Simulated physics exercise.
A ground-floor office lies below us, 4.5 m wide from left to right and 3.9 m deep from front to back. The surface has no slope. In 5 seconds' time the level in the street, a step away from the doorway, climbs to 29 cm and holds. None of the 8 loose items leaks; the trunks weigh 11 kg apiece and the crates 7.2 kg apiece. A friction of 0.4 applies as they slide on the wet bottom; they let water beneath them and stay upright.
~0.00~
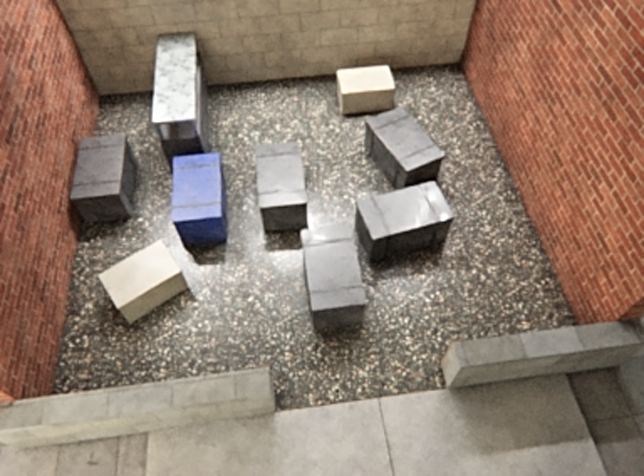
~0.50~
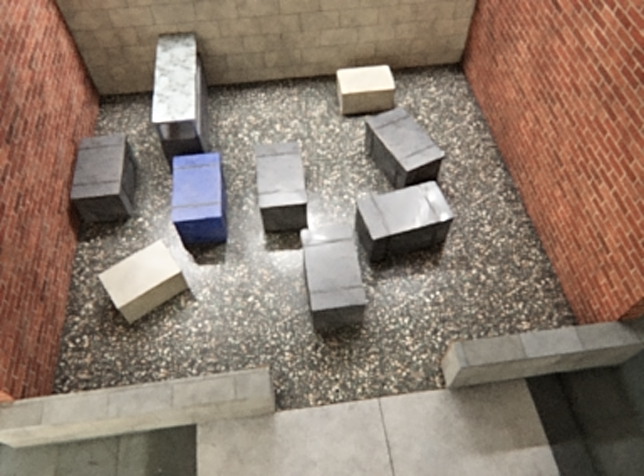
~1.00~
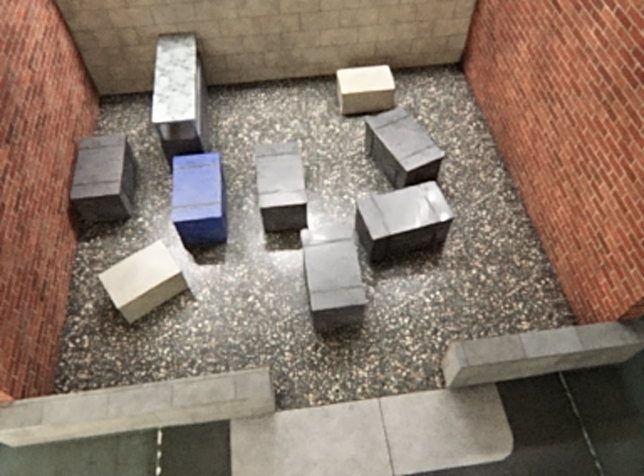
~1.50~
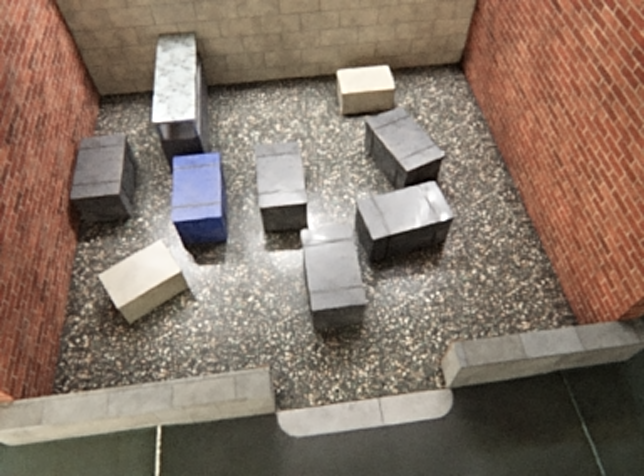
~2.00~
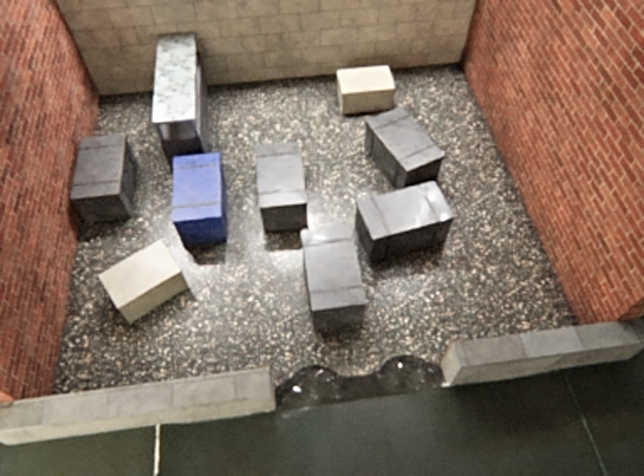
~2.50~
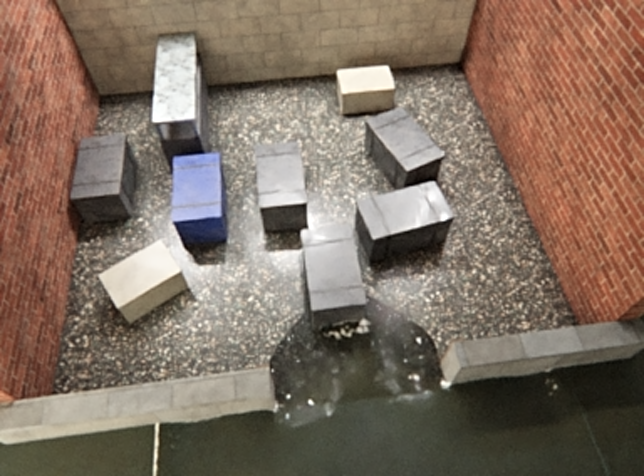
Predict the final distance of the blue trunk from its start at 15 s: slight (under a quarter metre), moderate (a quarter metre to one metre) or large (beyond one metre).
Moderate.
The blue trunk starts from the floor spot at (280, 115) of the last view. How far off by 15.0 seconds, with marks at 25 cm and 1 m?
It creeps a little.
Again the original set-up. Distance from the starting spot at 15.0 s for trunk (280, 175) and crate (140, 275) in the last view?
Respectively 200 and 50 cm.
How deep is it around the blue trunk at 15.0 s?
I'd put it at about 11 cm.
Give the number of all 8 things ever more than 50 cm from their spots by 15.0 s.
I make it 8.
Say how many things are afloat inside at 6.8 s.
At that time the total is 6.
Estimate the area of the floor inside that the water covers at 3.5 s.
Wet: Near 3.0 m2.
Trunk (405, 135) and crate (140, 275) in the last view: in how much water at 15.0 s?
20 and 17 cm.
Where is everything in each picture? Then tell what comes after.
The first frame shows the blue trunk at (197, 185), on the bottom; 0.0 m2 under water; 0 of 8 have shifted.
The second frame shows the blue trunk at (197, 185), on the bottom; water covers 0.0 m2; 0 of 8 have shifted.
The third frame shows the blue trunk at (197, 185), on the bottom; 0.0 m2 under water; 0 of 8 have shifted.
The fourth frame shows the blue trunk at (197, 185), on the bottom; 0.0 m2 under water; 0 of 8 have shifted.
The fifth frame shows the blue trunk at (197, 185) rests on the ground; 0.1 m2 under water; 0 of 8 have shifted.
The sixth frame shows the blue trunk at (197, 185) rests on the ground; water covers 0.7 m2; 0 of 8 have shifted.
After 3.5 s the blue trunk is near (197, 185), 0.0 m from its start, aground; 0 afloat.
After 6.8 s the blue trunk is near (133, 192), 0.6 m from its start, aground; 6 afloat.
After 11.0 s the blue trunk is near (102, 336), 1.6 m from its start, afloat; 8 afloat.
After 15.0 s the blue trunk is near (152, 242), 0.7 m from its start, afloat; 8 afloat.
